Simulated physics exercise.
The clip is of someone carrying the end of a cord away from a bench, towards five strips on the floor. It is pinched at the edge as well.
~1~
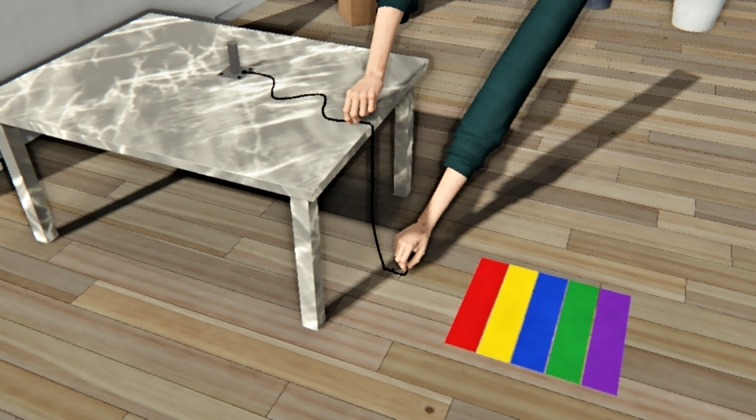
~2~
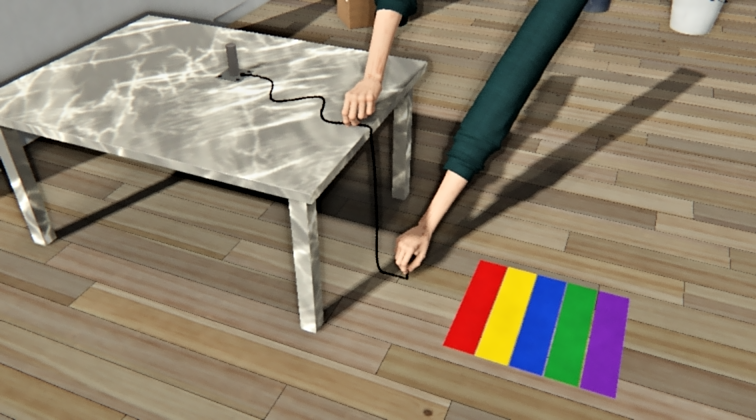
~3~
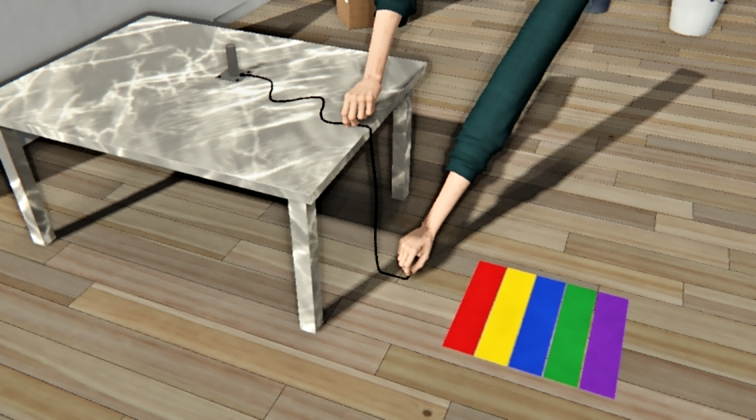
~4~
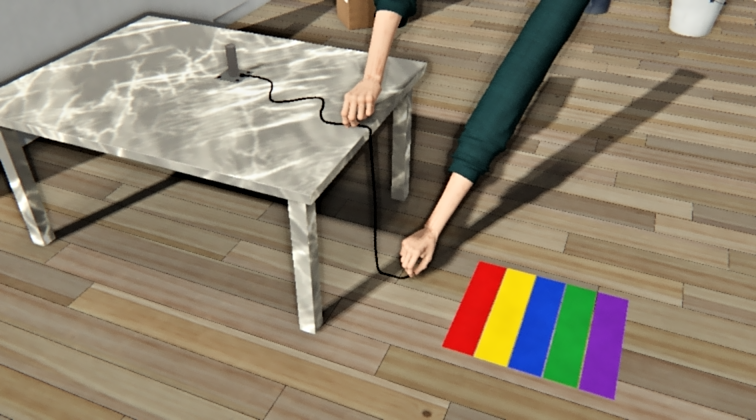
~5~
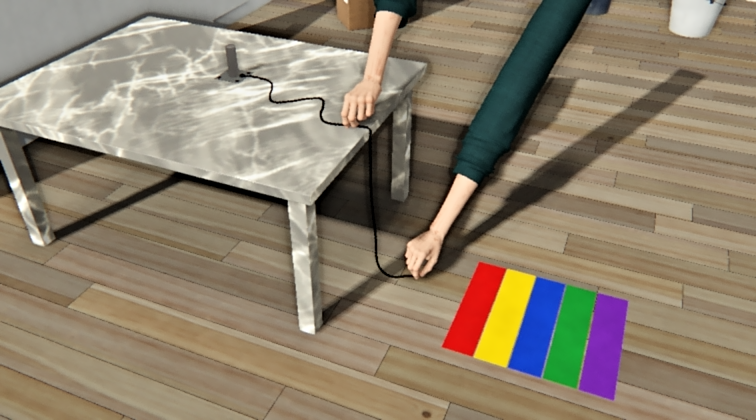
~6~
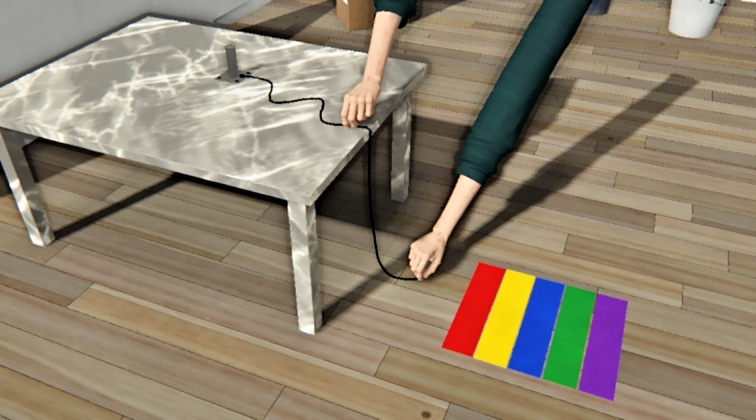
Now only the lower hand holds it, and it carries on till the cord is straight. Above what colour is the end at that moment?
The end stops over the green strip.
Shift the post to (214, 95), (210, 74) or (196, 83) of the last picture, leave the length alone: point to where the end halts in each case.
About (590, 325), (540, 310) and (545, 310).
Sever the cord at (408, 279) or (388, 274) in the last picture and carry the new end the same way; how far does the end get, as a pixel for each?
The places are (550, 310) and (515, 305).
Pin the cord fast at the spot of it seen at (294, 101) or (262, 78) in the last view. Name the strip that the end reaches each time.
Taking them in turn: Blue; green.
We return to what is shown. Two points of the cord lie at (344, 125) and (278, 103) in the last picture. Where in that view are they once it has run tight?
At (399, 147), then (306, 100).
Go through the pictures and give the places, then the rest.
The first frame shows end (407, 267); red (467, 330); yellow (499, 340); blue (532, 349); green (567, 360); purple (602, 370).
The second frame shows end (408, 270); cord through (268, 79) (291, 100) (321, 114) (371, 138) (376, 201) (377, 253).
The third frame shows end (411, 272).
The fourth frame shows end (414, 273); cord through (267, 80) (291, 101) (321, 115) (370, 139) (375, 202) (376, 254).
The fifth frame shows end (419, 275).
The sixth frame shows end (423, 277); cord through (267, 81) (290, 102) (320, 116) (370, 140) (370, 202) (378, 255).
Soon after, end near (515, 302); over yellow.
Then, end near (553, 313); over blue.
At full stretch, end near (577, 319); over green. It gets as far as the green strip.
